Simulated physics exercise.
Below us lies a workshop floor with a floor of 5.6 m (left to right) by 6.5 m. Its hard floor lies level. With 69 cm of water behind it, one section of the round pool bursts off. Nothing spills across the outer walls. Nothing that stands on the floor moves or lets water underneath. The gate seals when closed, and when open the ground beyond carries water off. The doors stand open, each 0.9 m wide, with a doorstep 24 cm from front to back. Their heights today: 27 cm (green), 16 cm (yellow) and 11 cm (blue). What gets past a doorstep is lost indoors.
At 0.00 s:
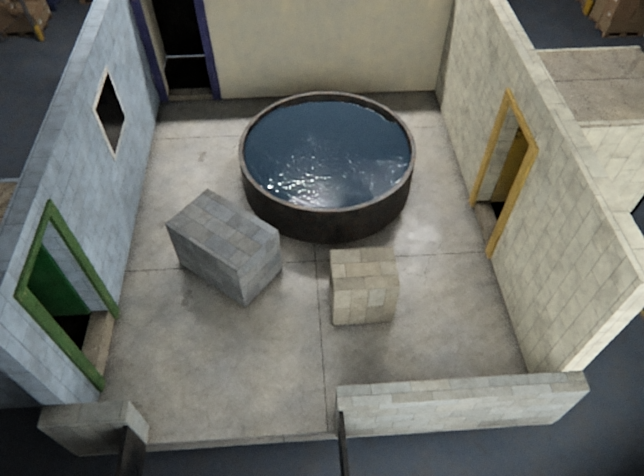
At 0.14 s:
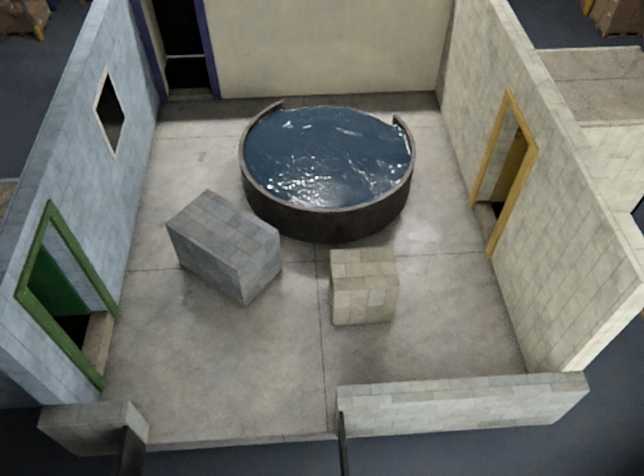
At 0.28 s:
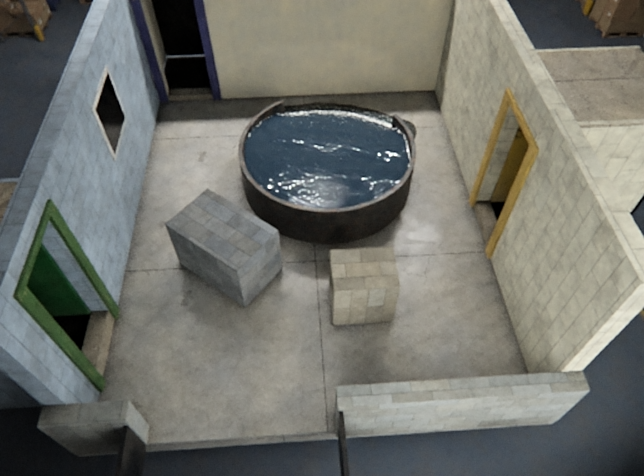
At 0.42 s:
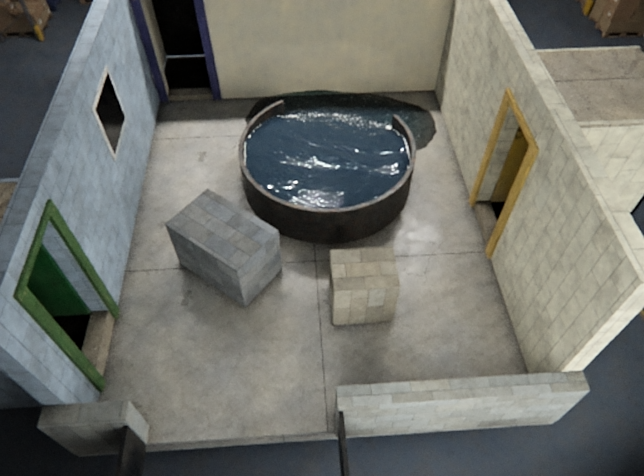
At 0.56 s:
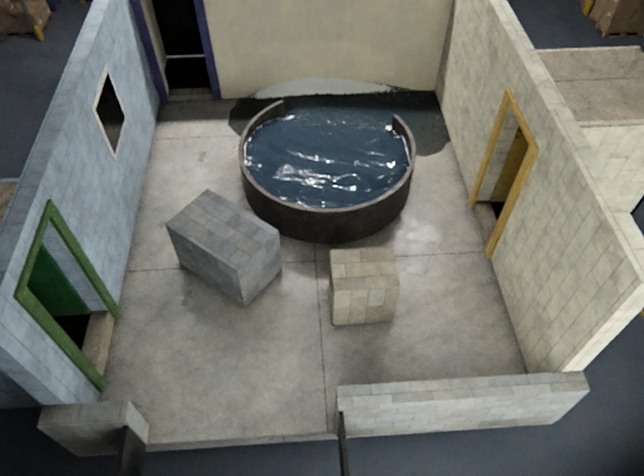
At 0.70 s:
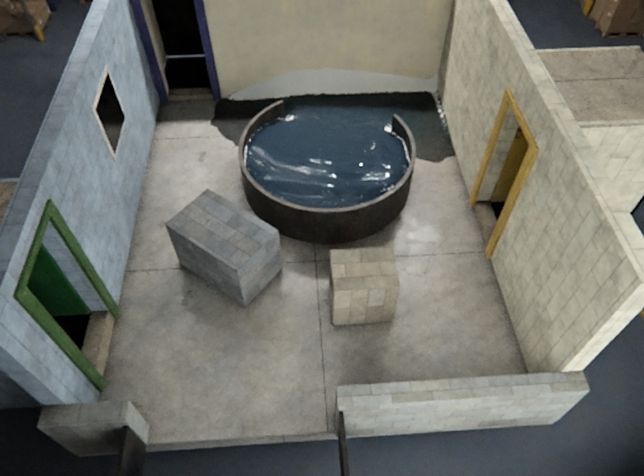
At first, a round pool of dark water sits whole and still in a walled room with two blocks in front of it. Then a section of its far side opens, and the water ripples and pours out behind it, spreading across the floor along the back wall and toward the right wall.
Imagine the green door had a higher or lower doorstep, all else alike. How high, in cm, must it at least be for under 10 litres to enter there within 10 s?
At least 18 cm or so.
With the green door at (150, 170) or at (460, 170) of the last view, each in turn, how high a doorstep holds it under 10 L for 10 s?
About 14.0 and 16 cm.
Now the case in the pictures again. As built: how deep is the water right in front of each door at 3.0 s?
In cm: Green 0, yellow 8, blue 17.
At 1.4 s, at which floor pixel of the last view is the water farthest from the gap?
Near (161, 101).
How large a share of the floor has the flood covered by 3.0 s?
Some 60 per cent of it.
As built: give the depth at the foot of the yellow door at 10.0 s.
Roughly 11.5 cm deep.
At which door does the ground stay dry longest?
The green one.
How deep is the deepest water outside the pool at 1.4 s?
About 60 cm.
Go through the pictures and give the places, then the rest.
The first frame shows the round pool at (327, 149) is whole and still, 69 cm deep; the green door at (81, 312) is dry.
In the second frame, the gap is on the far side, the front 0.3 m out at a hidden place; the back of the round pool holds 69 cm.
In the third frame, the front is at (409, 126), 0.8 m from the gap on the far side; 1.7 m2 of floor is wet, 69 cm left at the back.
In the fourth frame, the gap is on the far side, the front 1.3 m out at (424, 113); the back of the round pool holds 69 cm.
In the fifth frame, the gap is on the far side, the front 1.8 m out at (434, 97); the back of the round pool holds 69 cm.
In the sixth frame, water pours out on the far side and has run 2.0 m, to (434, 90); about 10 cm deep outside, 68 cm at the back; the green door at (81, 312), 5.6 m from the gap, is still 4.6 m from the nearest water.
After 1.4 s water covers 20 % of the floor, deepest (60 cm) near (434, 90); it has not reached the green door.
After 3.0 s water covers 60 % of the floor, deepest (42 cm) near (426, 90); it has not reached the green door.
After 10.0 s water covers 100 % of the floor, deepest (18 cm) near (97, 413); 12 cm at the green door, 0 litres in over its 27 cm doorstep.
At the green door as built, the water arrived by 3.6 s and peaked near 24 cm at 7.0 s.
Run again over the same 10 s with other heights there, 15 litres in over 16.5 cm, 3 litres over 22.5 cm. The limit of 10 litres is kept from about 18 cm up.
